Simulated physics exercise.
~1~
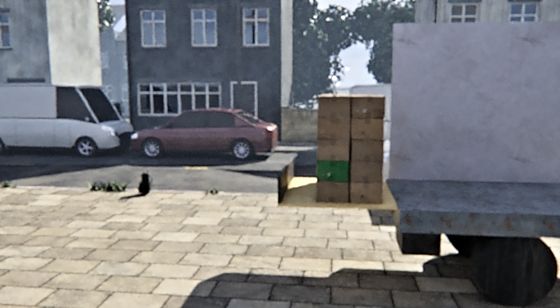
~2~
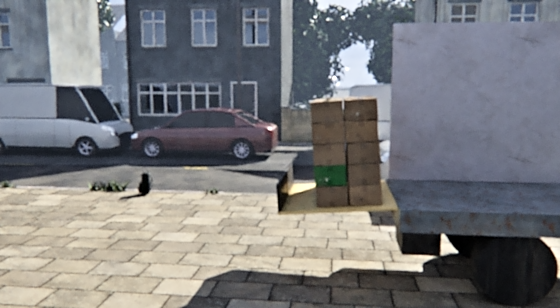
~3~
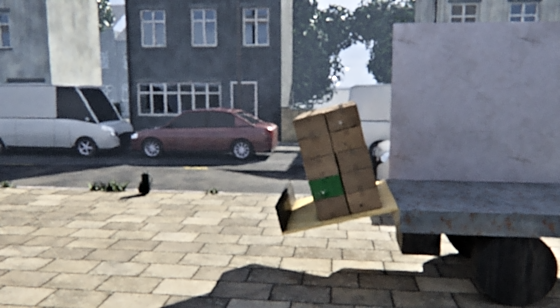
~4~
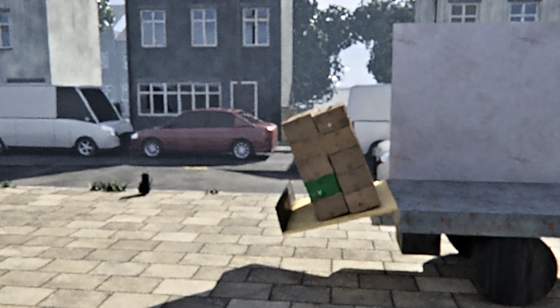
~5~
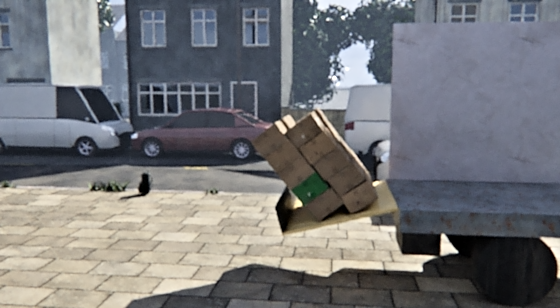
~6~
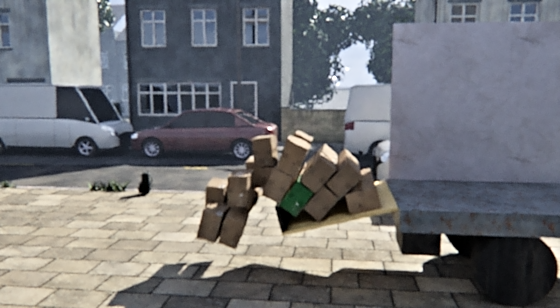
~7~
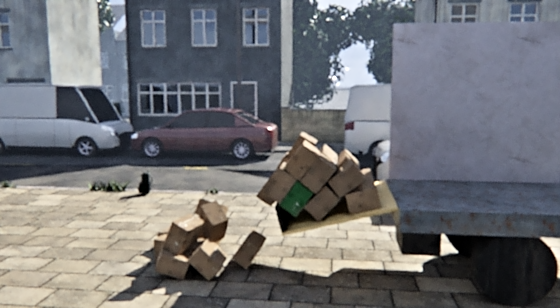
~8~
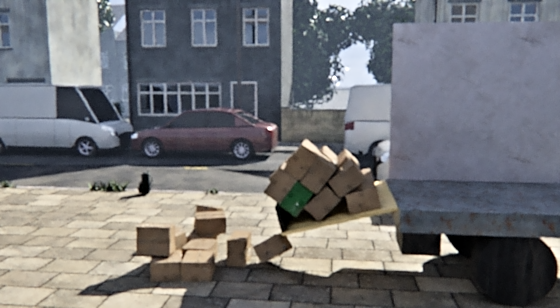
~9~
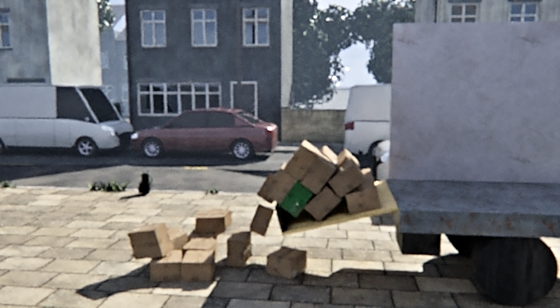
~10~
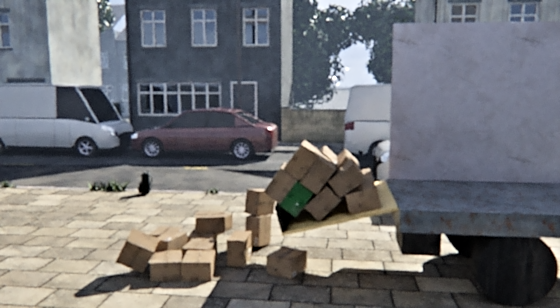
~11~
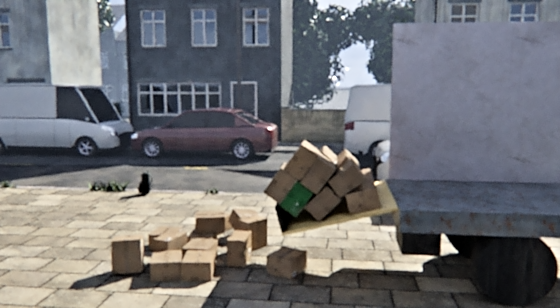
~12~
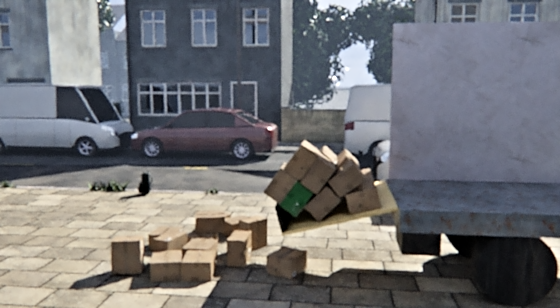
A paved street is seen from a fixed viewpoint, with a white van and a dark red car parked before grey houses. On the right, a lorry's tail lift holds a tall stack of brown cartons, one of them green. The platform tips down to the left, and the stack leans with it and starts to shear apart. The upper cartons topple left and tumble onto the paving, where they roll and scatter. At the end, several lie still on the ground while the rest, including the green one, rest in a slanted heap on the tilted platform.
